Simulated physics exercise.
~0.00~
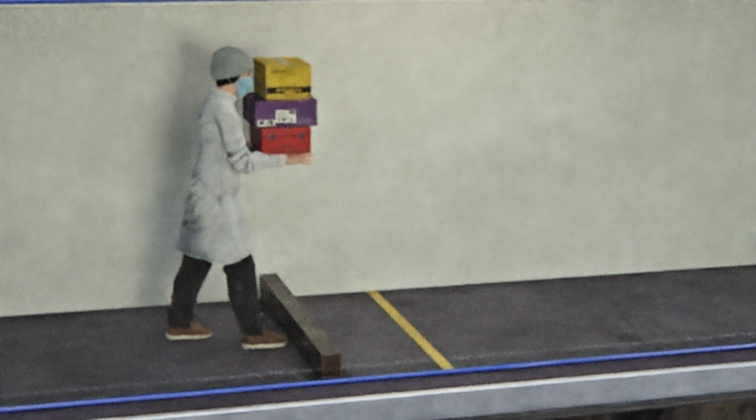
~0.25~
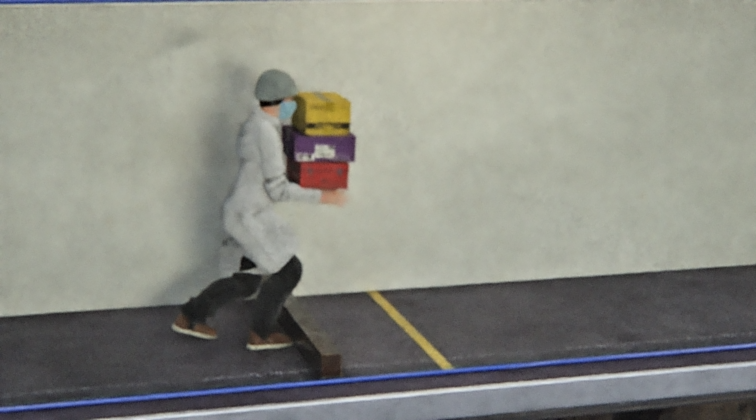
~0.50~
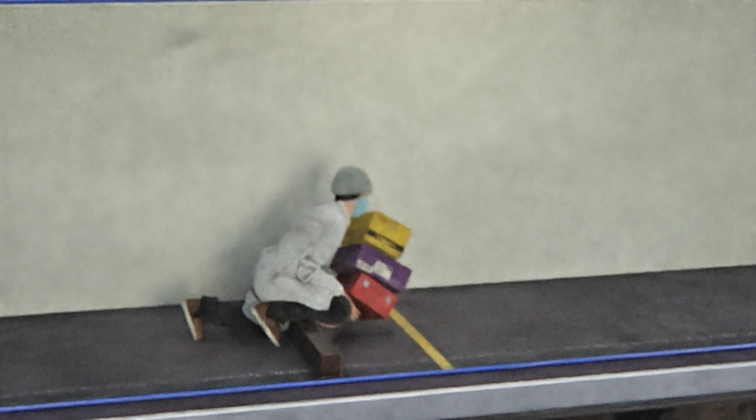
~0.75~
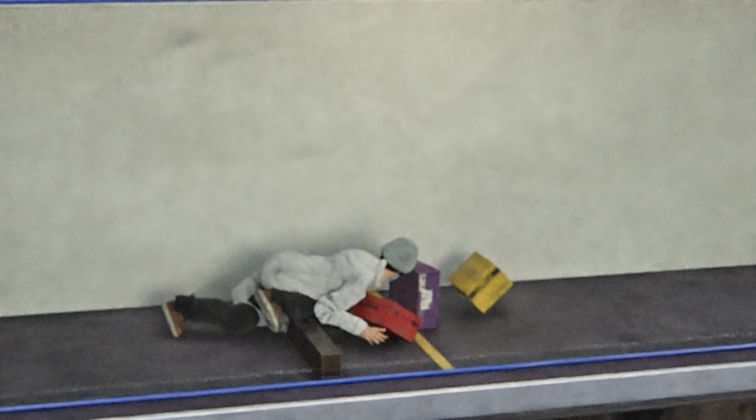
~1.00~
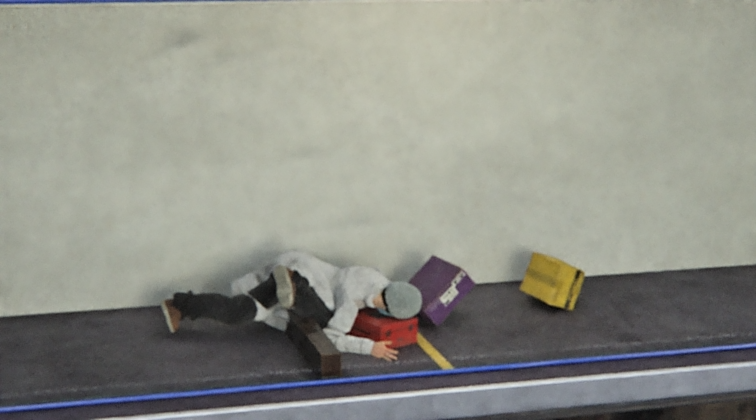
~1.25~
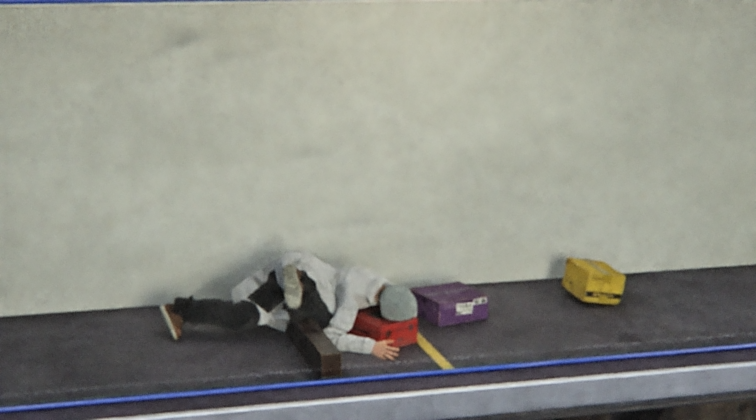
On a dark walkway, a masked courier carrying three boxes pitches over a rail, spilling purple and yellow past a yellow line.
